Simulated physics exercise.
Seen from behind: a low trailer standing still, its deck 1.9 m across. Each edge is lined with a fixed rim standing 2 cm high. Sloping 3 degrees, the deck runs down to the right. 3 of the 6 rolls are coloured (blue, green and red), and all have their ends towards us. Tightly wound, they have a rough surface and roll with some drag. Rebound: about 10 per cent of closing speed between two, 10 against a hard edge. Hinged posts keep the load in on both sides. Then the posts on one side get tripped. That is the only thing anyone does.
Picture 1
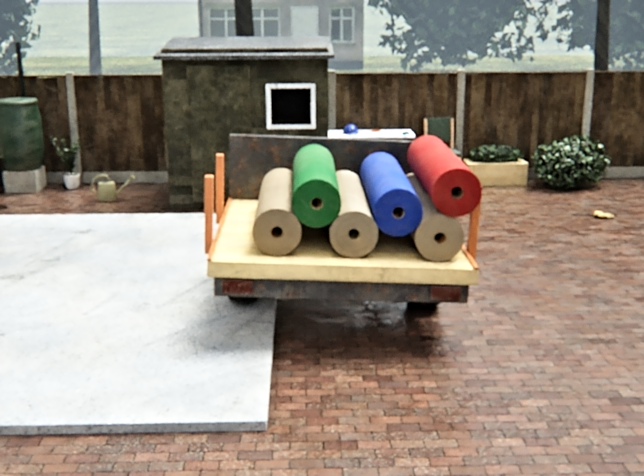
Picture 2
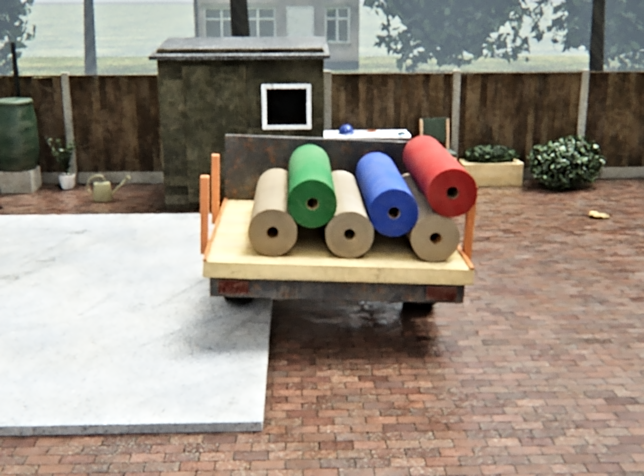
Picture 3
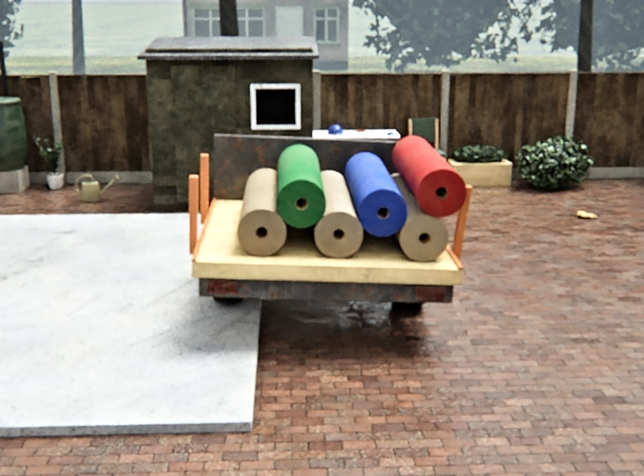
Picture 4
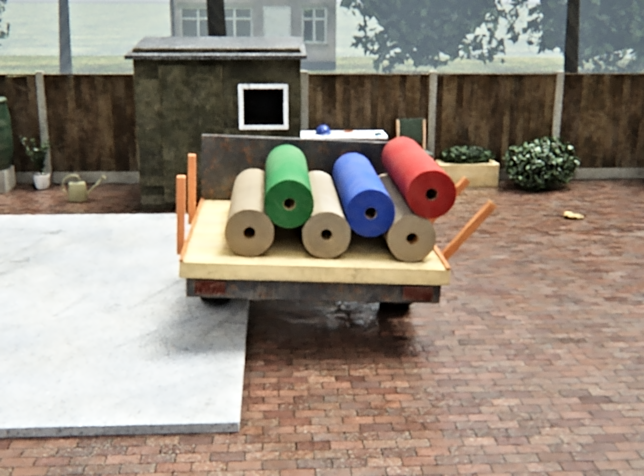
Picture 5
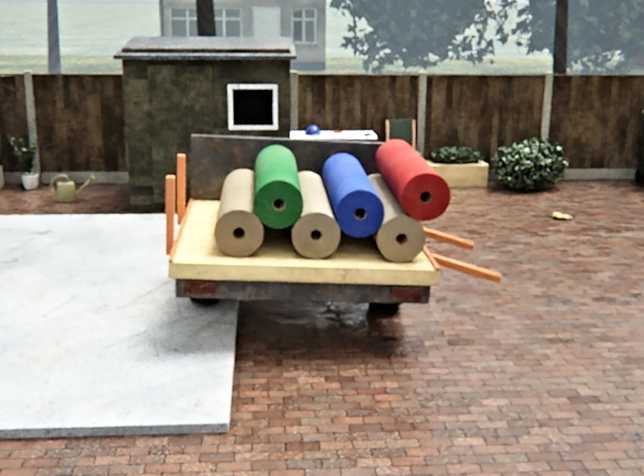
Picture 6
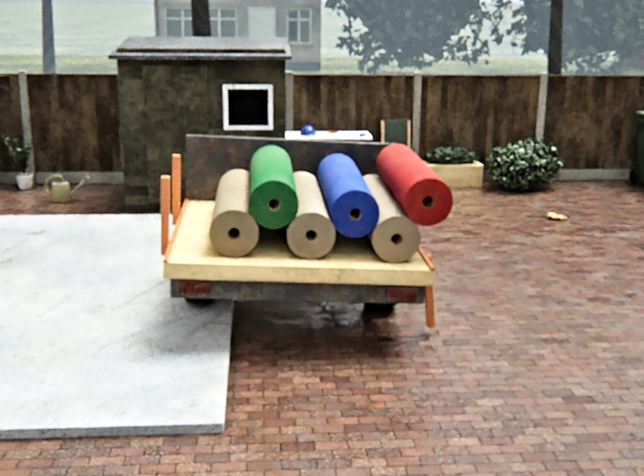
In a brick-paved yard, the orange posts on the right of a trailer stacked with brown, green, blue and red rolls swung outward and down, while the rolls barely shifted.
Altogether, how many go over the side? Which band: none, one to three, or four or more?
Band: One to three.
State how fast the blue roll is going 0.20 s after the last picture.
About 0.0 m/s.
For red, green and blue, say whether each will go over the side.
Here red leaves, green is retained and blue is retained.
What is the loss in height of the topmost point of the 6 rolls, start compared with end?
10 cm.
Then, 0.2 s after the last picture, blue is up on others, 60 cm from the right edge; green is up on others, 75 cm from the left edge; red is dropping off the right side; 1 of 6 is off.
Then, 0.3 s after the last picture, red is dropping off the right side; no change for blue, green; 1 of 6 is off.
Then, 0.4 s after the last picture, red is dropping off the right side; no change for blue, green; 1 of 6 is off.
Then, 0.5 s after the last picture, red is down on the right; no change for blue, green; 1 of 6 is off.
At rest (2.8 s after the last picture), blue is up on others, 60 cm from the right edge; green is up on others, 75 cm from the left edge; red is down on the right; 1 of 6 is off.
